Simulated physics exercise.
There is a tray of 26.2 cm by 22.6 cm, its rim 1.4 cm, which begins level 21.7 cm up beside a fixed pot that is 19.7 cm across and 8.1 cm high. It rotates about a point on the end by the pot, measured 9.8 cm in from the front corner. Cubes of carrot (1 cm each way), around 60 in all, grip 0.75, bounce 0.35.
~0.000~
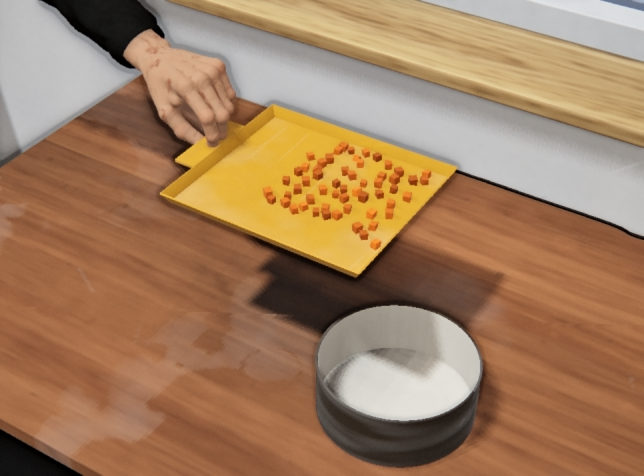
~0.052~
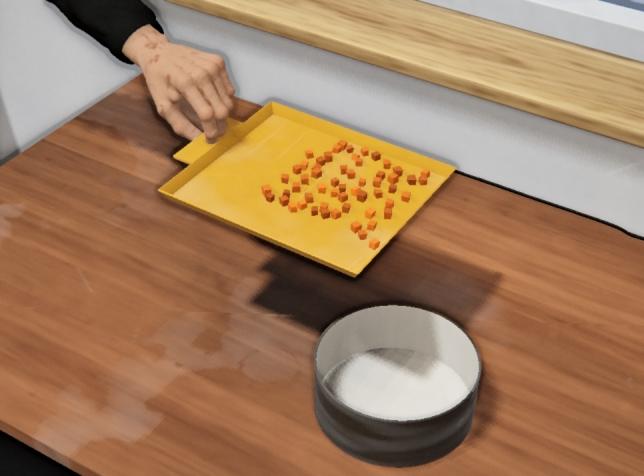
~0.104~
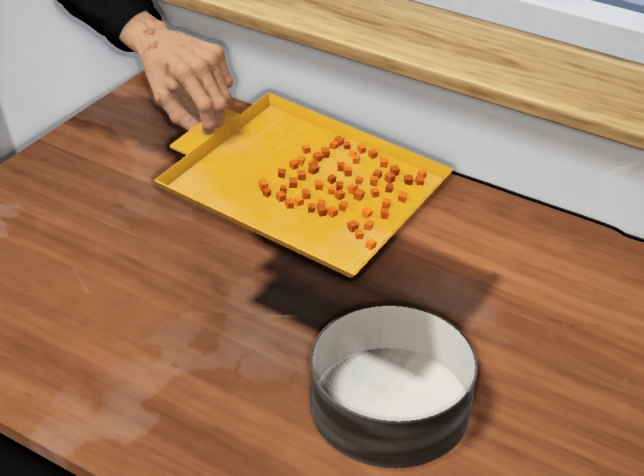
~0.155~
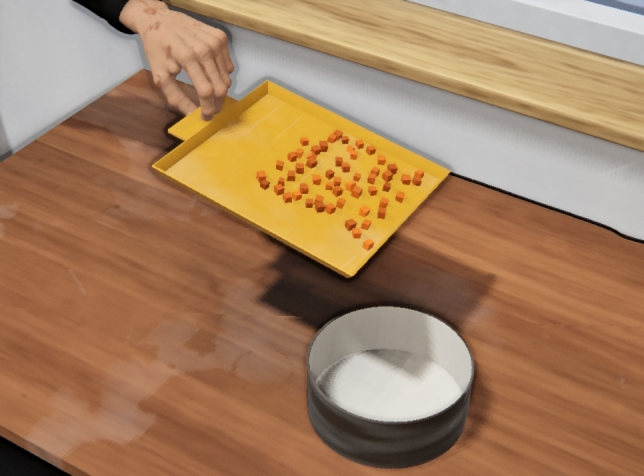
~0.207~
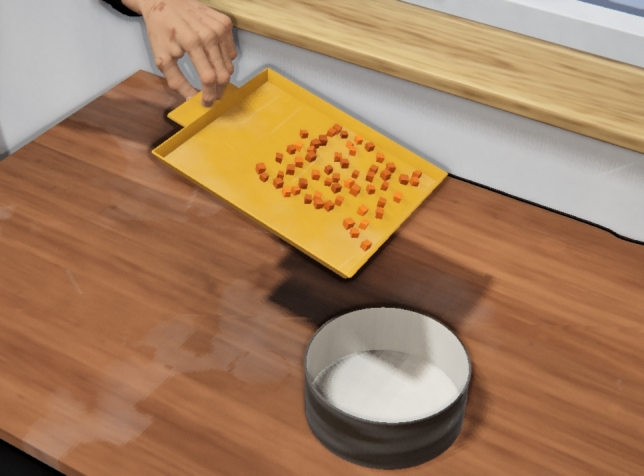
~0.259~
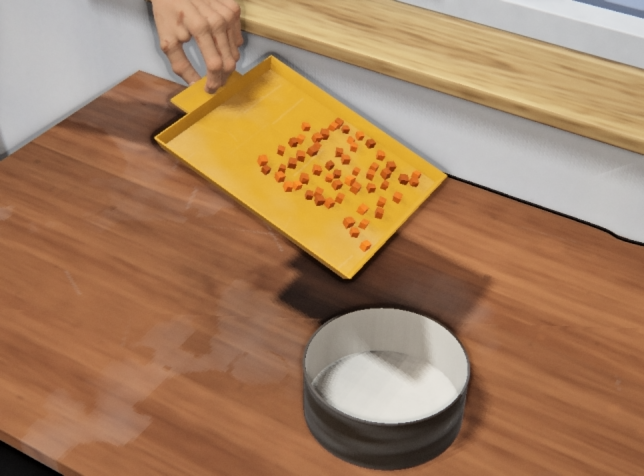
The clip opens on a hand holding a yellow tray of small orange carrot cubes level above a wooden surface, with a dark-sided round pot below to the right. The hand then lifts the tray's left end, steepening its slant toward the pot, while the cubes stay scattered across it.
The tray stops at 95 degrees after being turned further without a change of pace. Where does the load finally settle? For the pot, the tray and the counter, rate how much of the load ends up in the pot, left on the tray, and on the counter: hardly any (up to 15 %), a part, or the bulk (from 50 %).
Pot: A part; tray: Hardly any; counter: The bulk.
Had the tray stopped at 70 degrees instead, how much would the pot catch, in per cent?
The pot would get around 30 per cent.
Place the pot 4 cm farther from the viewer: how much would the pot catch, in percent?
60 per cent.
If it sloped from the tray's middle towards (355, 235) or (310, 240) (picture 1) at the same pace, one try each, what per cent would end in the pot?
95 and 90 %.
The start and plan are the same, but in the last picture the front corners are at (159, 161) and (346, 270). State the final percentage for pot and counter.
Pot 40; counter 60.
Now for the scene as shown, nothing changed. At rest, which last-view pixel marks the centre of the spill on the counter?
The spill's middle ends up near (486, 326).
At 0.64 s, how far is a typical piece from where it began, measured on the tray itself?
I'd say close to 7 centimetres.
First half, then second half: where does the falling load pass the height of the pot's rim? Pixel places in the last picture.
It passes about (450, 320) first and (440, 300) afterwards.
After 0.64 s, tilt 55 degrees; the tray holds 95 %, the pot 0 %.
After 0.90 s, tilt 80 degrees; the tray holds 25 %, the pot 20 %.
After 1.26 s, tilt 95 degrees; the tray holds 0 %, the pot 35 %.
By 2.4 s all is still; pot 35 %, tray 0 %, counter 65 %.
